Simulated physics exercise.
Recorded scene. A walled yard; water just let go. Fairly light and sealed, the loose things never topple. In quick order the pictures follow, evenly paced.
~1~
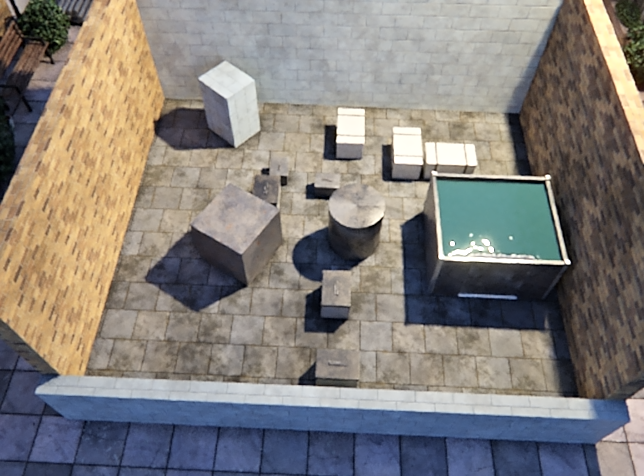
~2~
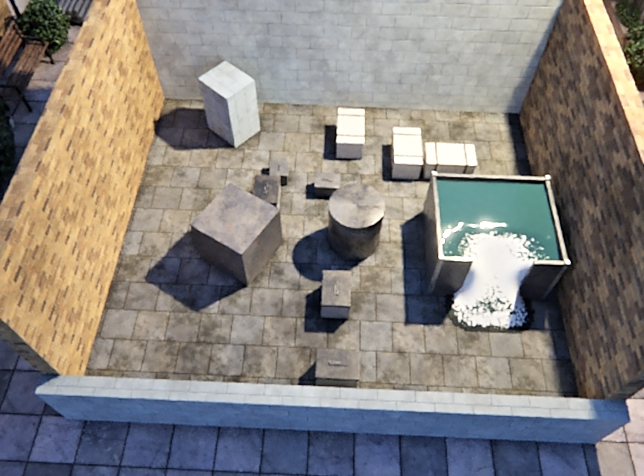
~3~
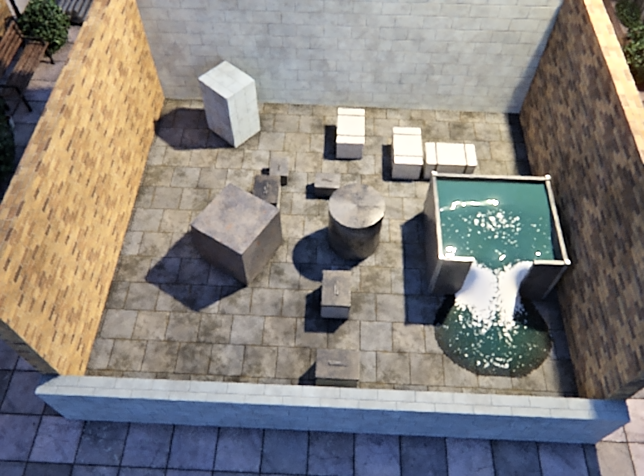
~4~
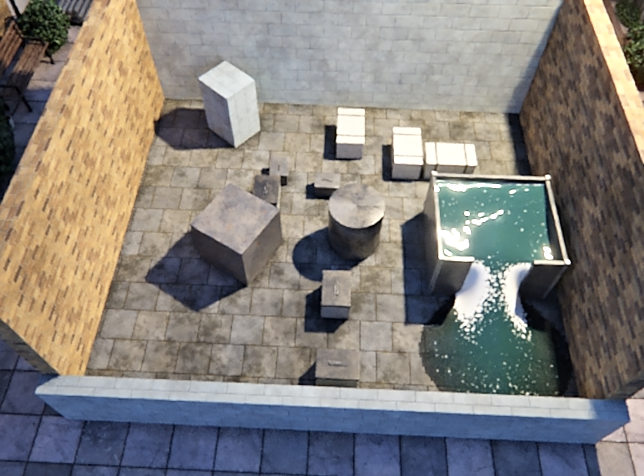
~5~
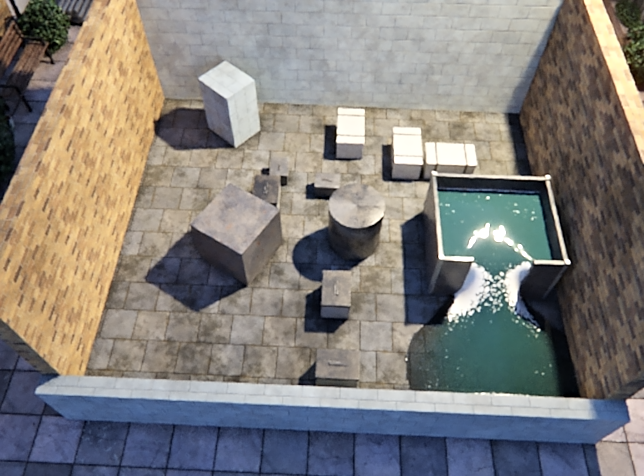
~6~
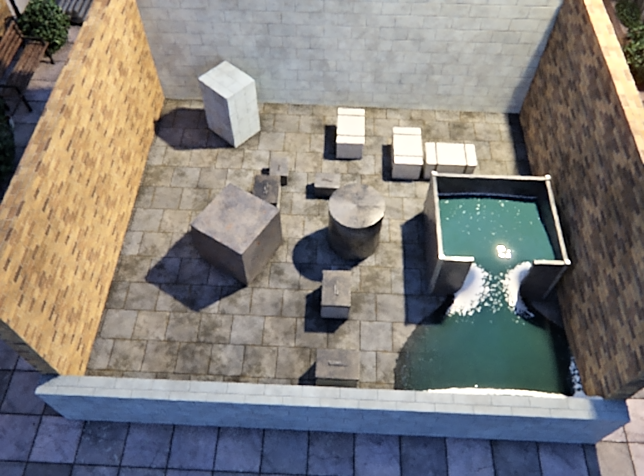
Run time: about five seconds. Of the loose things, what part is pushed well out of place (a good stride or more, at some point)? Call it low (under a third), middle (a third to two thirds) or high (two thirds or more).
Low.
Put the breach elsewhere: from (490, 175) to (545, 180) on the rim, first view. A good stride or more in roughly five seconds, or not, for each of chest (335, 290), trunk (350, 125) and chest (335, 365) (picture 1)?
Same order as named: Not sent that far; sent that far; not sent that far.
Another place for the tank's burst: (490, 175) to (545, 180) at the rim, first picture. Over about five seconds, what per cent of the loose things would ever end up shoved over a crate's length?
50 per cent or thereabouts.
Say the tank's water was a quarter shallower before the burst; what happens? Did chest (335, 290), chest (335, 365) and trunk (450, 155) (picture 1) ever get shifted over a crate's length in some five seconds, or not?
Order as given: Displaced that much; displaced that much; not past it.
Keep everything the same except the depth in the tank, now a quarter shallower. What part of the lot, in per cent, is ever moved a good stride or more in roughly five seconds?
Share moved that far: Approx. 20 %.
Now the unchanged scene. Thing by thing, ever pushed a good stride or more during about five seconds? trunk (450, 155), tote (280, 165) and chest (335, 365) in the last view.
Entry one never gets that far, entry two never gets that far, entry three gets that far.
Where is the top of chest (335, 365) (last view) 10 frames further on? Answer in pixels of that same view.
Look for it near pixel (230, 288).
A moment on, 0 of 8 are well off their spots; 0 afloat.
Next, 1 of 8 are well off their spots; 0 afloat.
Later, 2 of 8 are well off their spots; 1 afloat.
In the end, 2 of 8 are well off their spots, and 2 have been at some point; 1 afloat.
